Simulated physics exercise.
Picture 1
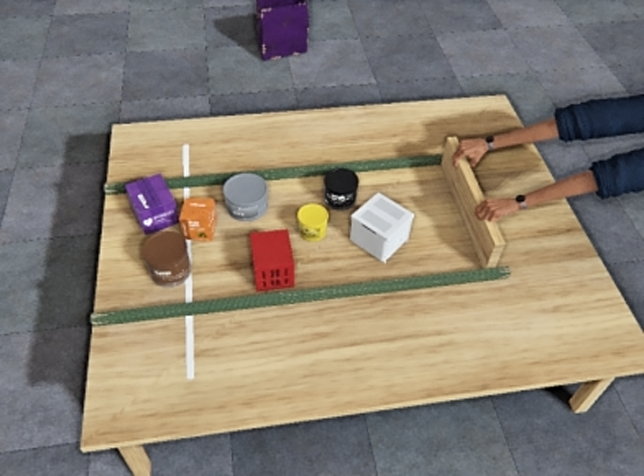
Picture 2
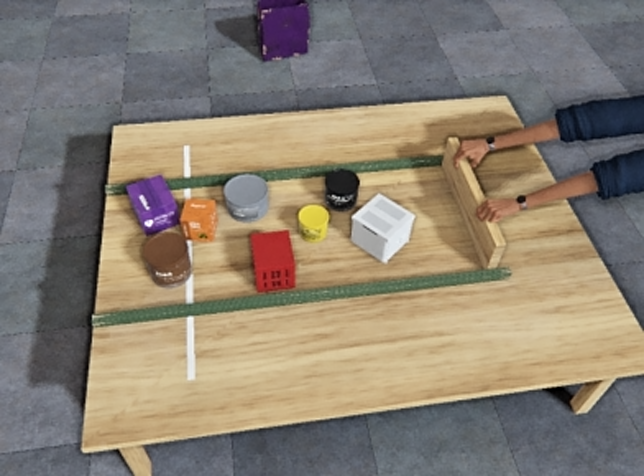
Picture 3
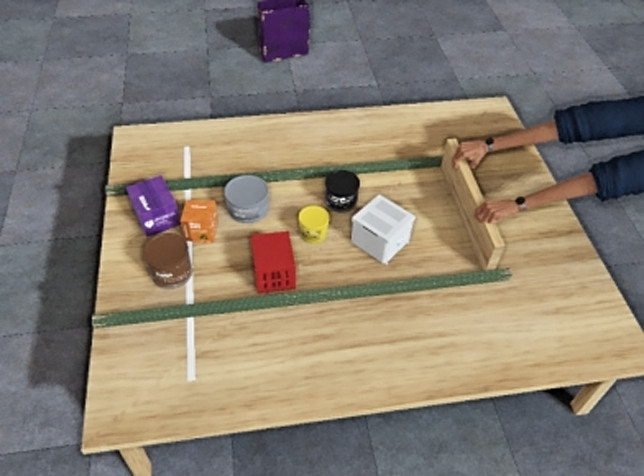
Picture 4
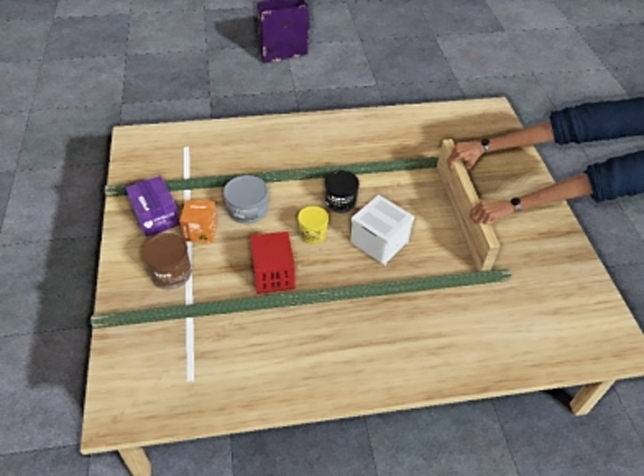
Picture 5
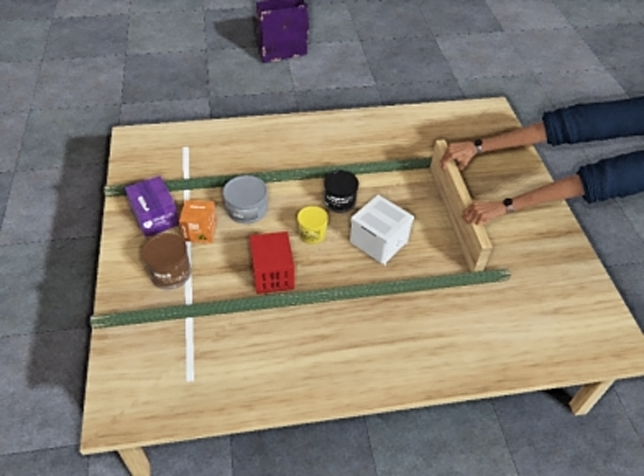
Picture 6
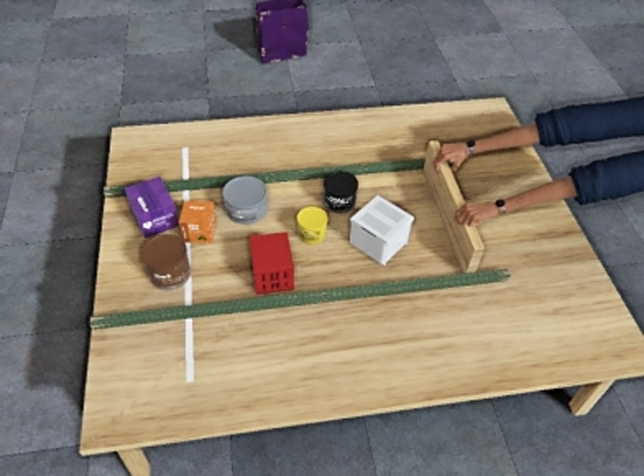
On a wooden table, a pair of hands slid an upright plank slowly a short way left between two green strips, while the cluster of boxes, tubs and a red crate stayed practically still.
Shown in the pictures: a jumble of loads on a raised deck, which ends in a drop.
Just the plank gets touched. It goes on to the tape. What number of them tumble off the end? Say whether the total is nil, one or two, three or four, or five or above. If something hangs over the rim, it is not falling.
The total is one or two.
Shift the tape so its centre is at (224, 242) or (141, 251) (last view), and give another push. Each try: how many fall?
Counts: 0, 5.
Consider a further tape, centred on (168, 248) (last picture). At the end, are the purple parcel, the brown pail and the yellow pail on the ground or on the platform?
Check: The purple parcel takes the fall; the brown pail takes the fall; the yellow pail remains in place.
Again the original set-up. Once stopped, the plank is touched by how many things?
At rest, 3 are in contact.
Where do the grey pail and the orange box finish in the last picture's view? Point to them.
Look around (127, 208) for the first and around (129, 236) for the second.
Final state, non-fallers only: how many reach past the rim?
Looks like 0 of them.
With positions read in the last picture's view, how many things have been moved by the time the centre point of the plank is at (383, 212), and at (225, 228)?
Answer - first 1, then 8.
Soon after, none off yet; purple parcel at rest near (152, 207); brown pail at rest near (167, 263); orange box at rest near (198, 222).
After that, none off yet; purple parcel displaced a little near (135, 208); brown pail displaced about its own width near (133, 264); orange box displaced about its own width near (181, 230).
In the end, the number that fall off is one or two; gone, brown pail and purple parcel.
